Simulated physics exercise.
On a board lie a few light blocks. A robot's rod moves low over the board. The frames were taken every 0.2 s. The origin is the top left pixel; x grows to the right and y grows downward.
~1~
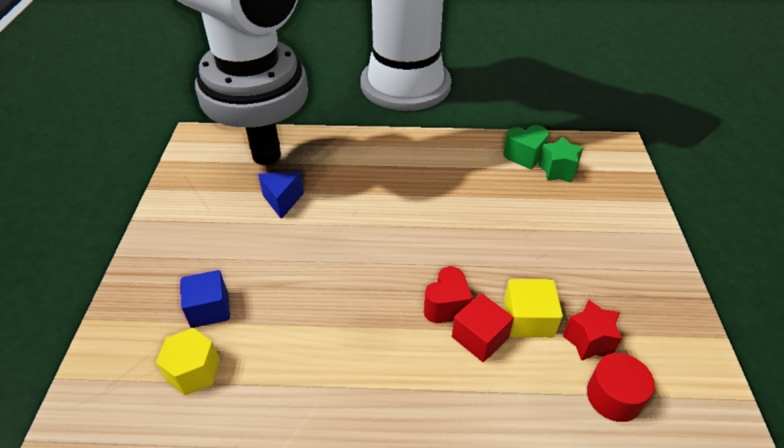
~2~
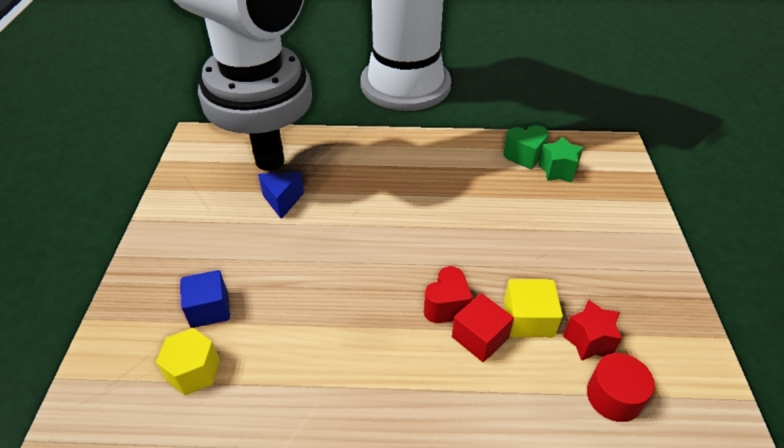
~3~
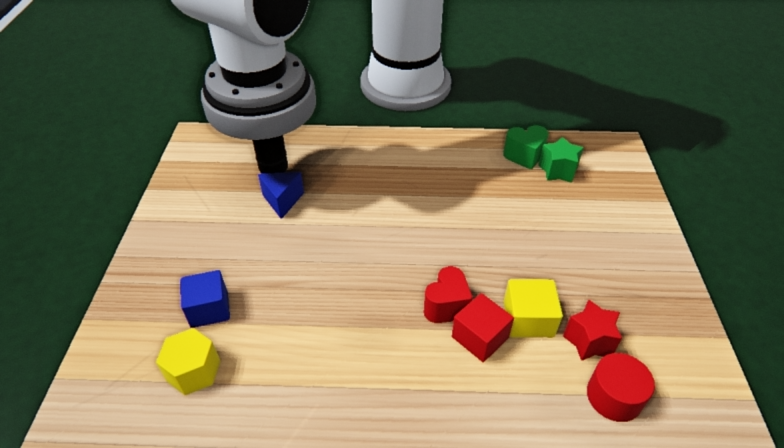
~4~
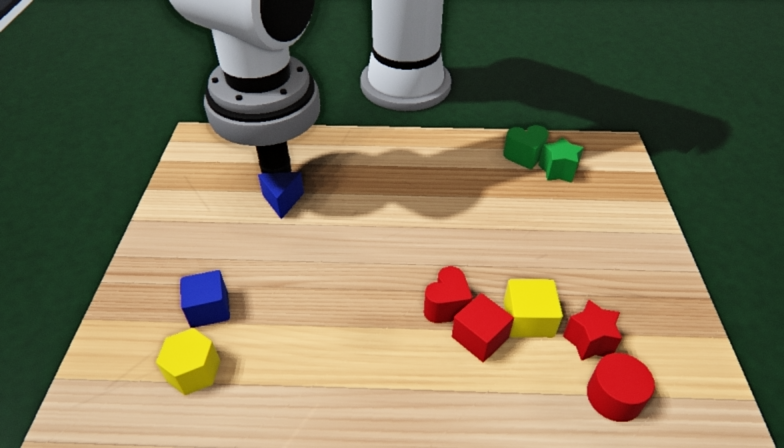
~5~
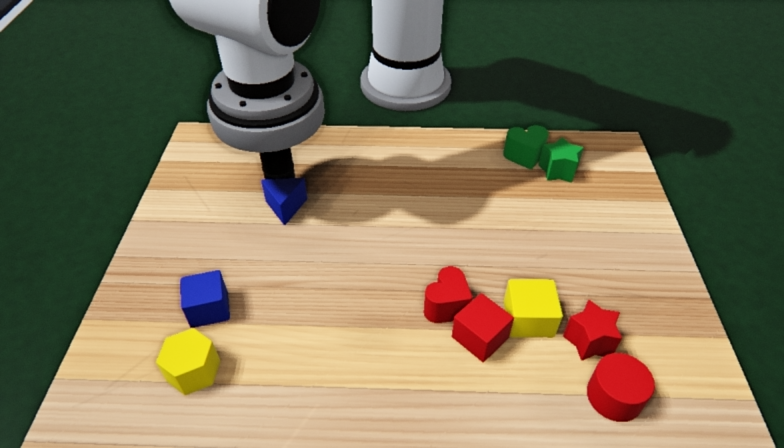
On a wooden board with scattered red, yellow, green and blue blocks, a robot arm's dark rod starts just behind a blue three-sided block near the back left. The rod moves slightly forward and to the right until it meets the block, then nudges it a little forward while the other blocks stay still.
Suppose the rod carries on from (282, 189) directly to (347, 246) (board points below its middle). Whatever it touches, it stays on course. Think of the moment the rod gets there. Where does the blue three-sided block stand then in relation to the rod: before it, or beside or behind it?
I predict the rod has moved past it.
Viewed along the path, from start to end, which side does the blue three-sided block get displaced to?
Answer: Right.
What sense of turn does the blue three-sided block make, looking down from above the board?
Short answer: Clockwise.
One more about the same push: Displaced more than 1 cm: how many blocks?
That push would leave one block displaced by more than about 1 cm.
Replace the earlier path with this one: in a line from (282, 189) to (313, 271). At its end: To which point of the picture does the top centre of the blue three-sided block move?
At the end it should sit near (319, 273).
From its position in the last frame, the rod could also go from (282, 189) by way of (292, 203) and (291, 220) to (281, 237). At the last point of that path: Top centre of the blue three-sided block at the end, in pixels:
I'd guess (293, 233).
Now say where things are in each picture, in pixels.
Rod's lower end at (267, 157); blue three-sided block at (279, 181), in the first picture.
Rod at (270, 162); blocks still, in the second picture.
Rod at (274, 168); blocks still, in the third picture.
Rod at (277, 174); blocks still, in the fourth picture.
Rod at (280, 179); blue three-sided block at (282, 187), in the fifth picture.
What follows on the original path. One third of the way, rod at (301, 197); blue three-sided block at (292, 206), turned 20° clockwise.
Two thirds of the way, rod at (323, 216); blue three-sided block at (293, 216), turned 45° clockwise.
At the end, rod at (346, 236); blue three-sided block at (292, 216), turned 50° clockwise.
